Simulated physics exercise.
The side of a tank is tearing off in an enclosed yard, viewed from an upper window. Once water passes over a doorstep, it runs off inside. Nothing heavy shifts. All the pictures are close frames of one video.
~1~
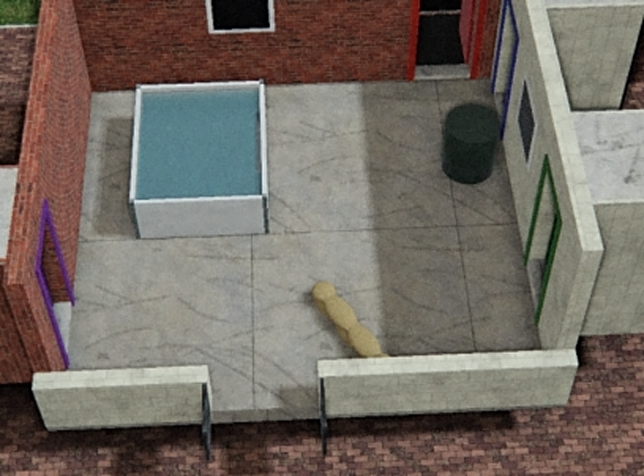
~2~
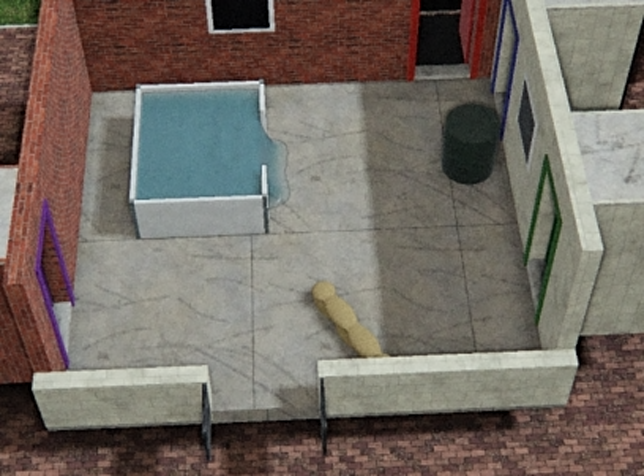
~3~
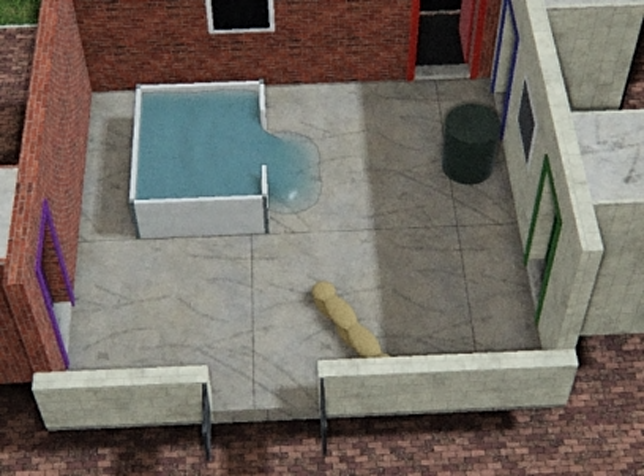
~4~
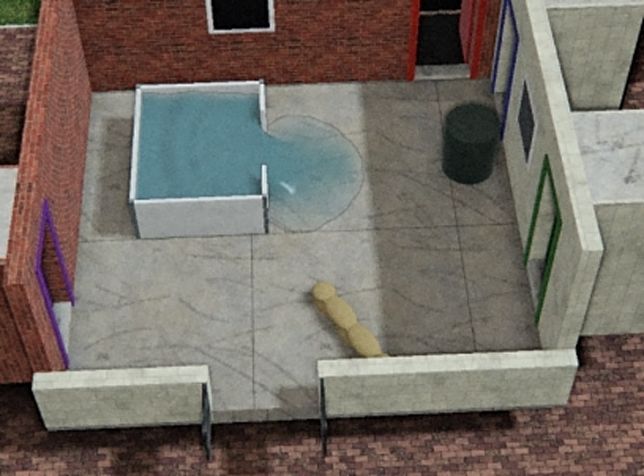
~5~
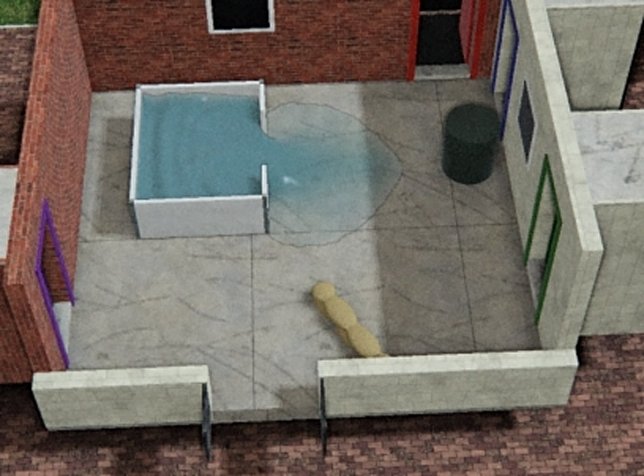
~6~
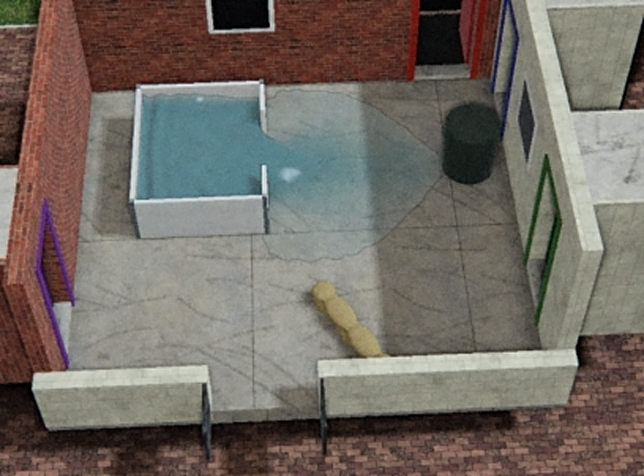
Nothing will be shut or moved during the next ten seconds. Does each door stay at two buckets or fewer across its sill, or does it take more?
As I see it, the blue door exceeds two buckets; the green door does not exceed two buckets; the red door exceeds two buckets; the purple door does not exceed two buckets.
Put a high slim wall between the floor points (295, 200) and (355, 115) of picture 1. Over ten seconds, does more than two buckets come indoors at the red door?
Note: Red stays within.
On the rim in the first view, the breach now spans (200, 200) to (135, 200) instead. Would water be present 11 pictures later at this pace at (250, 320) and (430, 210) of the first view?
Submerged, then unwetted.
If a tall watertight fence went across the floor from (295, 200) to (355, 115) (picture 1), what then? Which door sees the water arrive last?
The purple door comes last.
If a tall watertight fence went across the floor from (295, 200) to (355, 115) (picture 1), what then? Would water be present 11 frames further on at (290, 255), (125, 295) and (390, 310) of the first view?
Results in order: Swamped / bone-dry / swamped.
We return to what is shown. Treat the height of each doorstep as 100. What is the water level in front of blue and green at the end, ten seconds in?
Approx. 270 % followed by 40 %.
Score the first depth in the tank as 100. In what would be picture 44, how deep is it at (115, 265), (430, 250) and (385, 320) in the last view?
The three come to near 0, 6 and 14 per cent respectively.
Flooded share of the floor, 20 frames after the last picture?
Close to 50 percent, by my reckoning.
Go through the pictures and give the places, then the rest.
The tank at (200, 143) is whole and still, in the first picture.
Water pours out at (263, 163) and has run to (275, 143), in the second picture.
The front is at (302, 139), out from the gap at (263, 164), in the third picture.
Water pours out at (263, 164) and has run to (354, 157), in the fourth picture.
Water pours out at (263, 164) and has run to (394, 161), in the fifth picture.
Water pours out at (263, 163) and has run to (439, 171), in the sixth picture.
A moment on, water covers 35 % of the floor; the blue door under two buckets in, the green door not reached, the red door wet at the sill, nothing in, the purple door not reached.
Next, water covers 45 % of the floor; the blue door far over two buckets in, the green door wet at the sill, nothing in, the red door under two buckets in, the purple door not reached.
Then, water covers 50 % of the floor; the blue door far over two buckets in, the green door wet at the sill, nothing in, the red door over two buckets in, the purple door not reached.
Later, water covers 55 % of the floor; the blue door far over two buckets in, the green door wet at the sill, nothing in, the red door far over two buckets in, the purple door not reached.
In the end, water covers 75 % of the floor; the blue door far over two buckets in, the green door wet at the sill, nothing in, the red door far over two buckets in, the purple door not reached.
